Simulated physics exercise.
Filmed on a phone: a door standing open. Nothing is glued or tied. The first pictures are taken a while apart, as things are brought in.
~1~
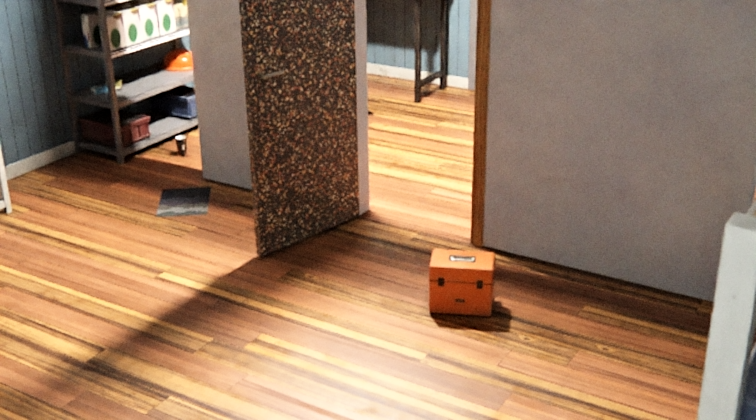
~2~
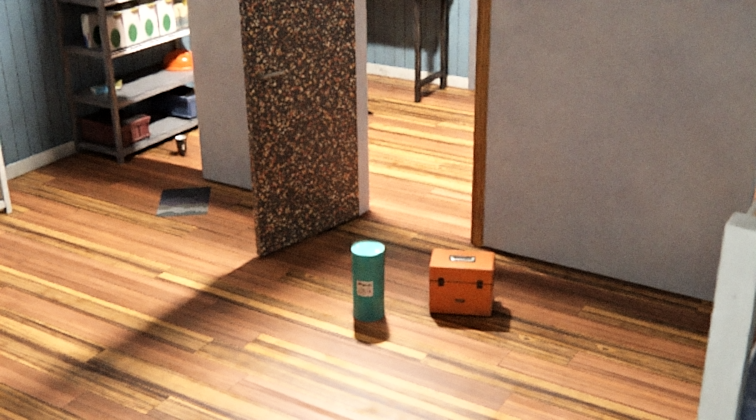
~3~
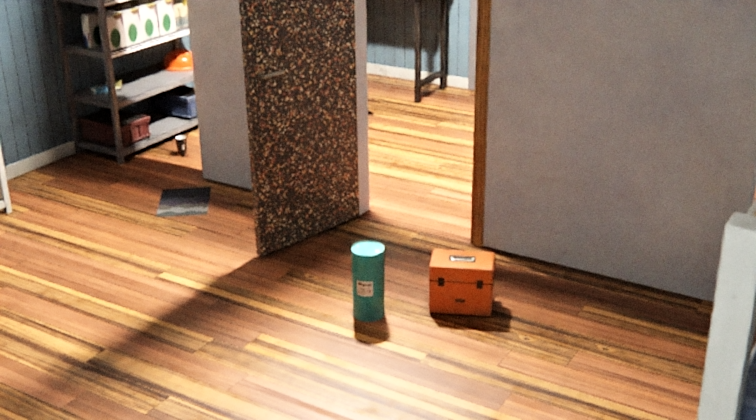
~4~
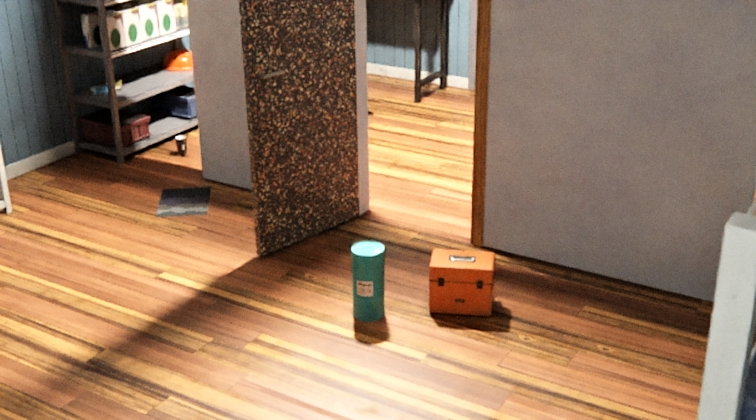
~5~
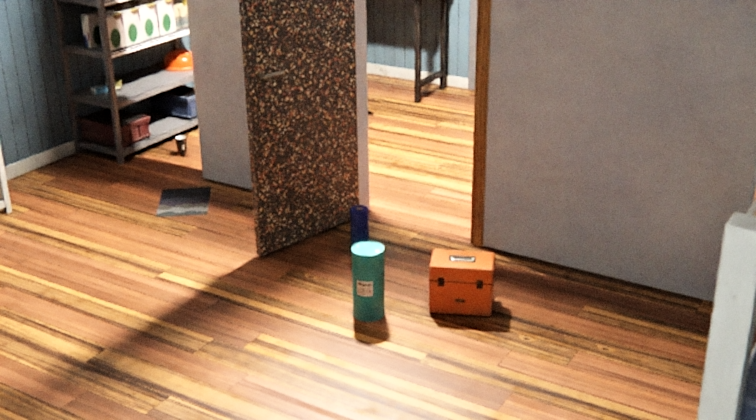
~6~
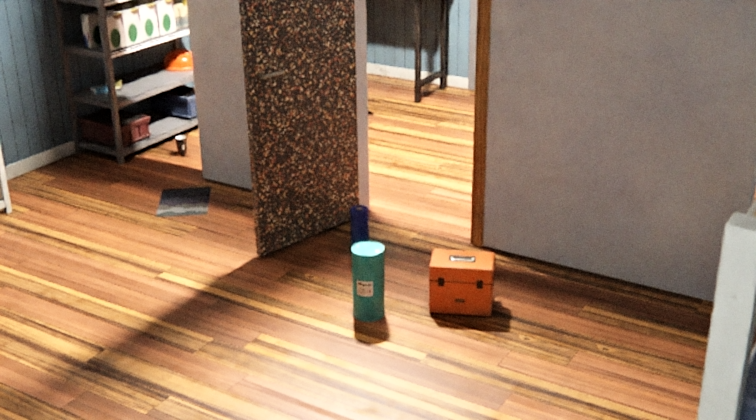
A speckled door stood wide open and still on a wooden floor, with an orange toolbox nearby; a turquoise canister appeared to the toolbox's left, then a blue roll appeared behind the canister.
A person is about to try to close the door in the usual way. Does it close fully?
The door closes.
Then, 1.20 s past the last view, open by 59°; blue roll displaced a little near (367, 231).
Then, 1.70 s past the last view, open by 33°; blue roll displaced well along near (406, 227).
Then, 2.20 s past the last view, open by 7°; blue roll displaced well along near (438, 216).
Finally, open by 0°; moved from the start, blue roll; the other 2 still in place. Final places as the last picture's camera would see them, blue roll near (444, 212).
